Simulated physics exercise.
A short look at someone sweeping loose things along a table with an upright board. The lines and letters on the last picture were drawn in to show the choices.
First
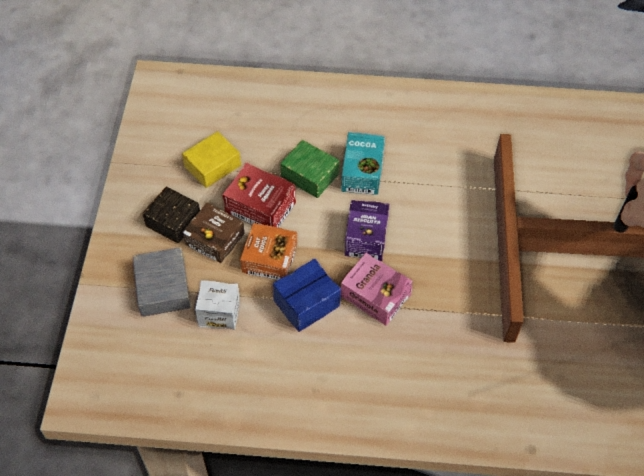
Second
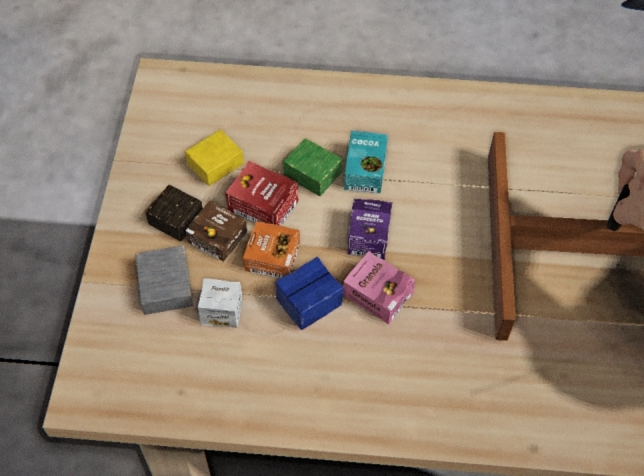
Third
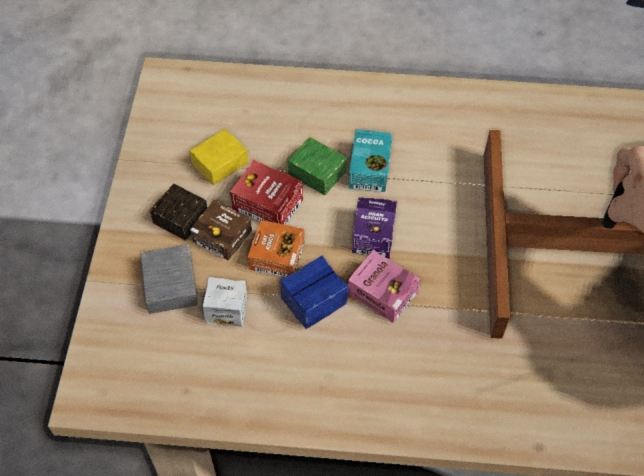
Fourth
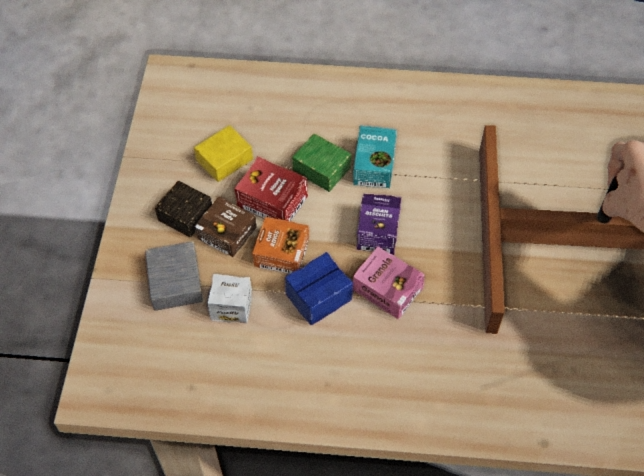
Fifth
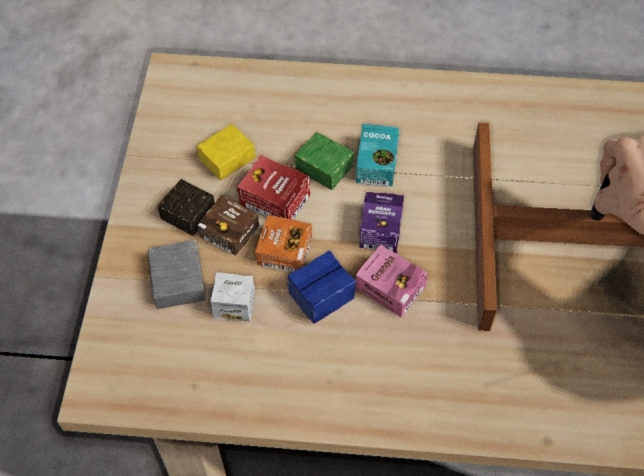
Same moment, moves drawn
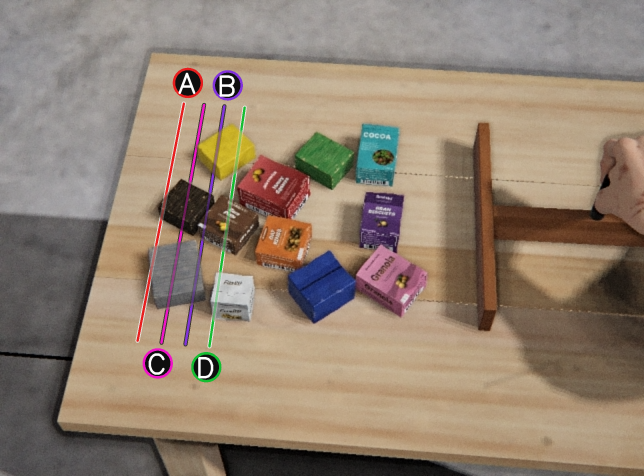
On a light wooden table, a hand at the right holds a brown upright board and slides it slightly left toward a cluster of small colourful boxes and blocks, which stay in their arrangement without being touched.
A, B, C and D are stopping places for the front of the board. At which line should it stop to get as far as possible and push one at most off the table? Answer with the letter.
Stop at D.
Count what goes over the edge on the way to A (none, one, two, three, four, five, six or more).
By then, six or more.
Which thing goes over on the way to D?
It is the black block.
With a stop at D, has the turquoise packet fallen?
No.
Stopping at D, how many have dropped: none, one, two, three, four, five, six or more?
In all, one.
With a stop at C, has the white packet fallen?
No.
On the copy, A at (163, 212); B at (207, 215); C at (185, 214); D at (229, 217).
On D. First, board (394, 203); blue box (308, 292); turquoise packet (369, 155).
Then, board (301, 197); black block (157, 192); yellow block (197, 147).
Finally, board (231, 192); black block over the edge; yellow block (134, 141); one fallen.
By contrast, A drops six; B drops three; C drops three.
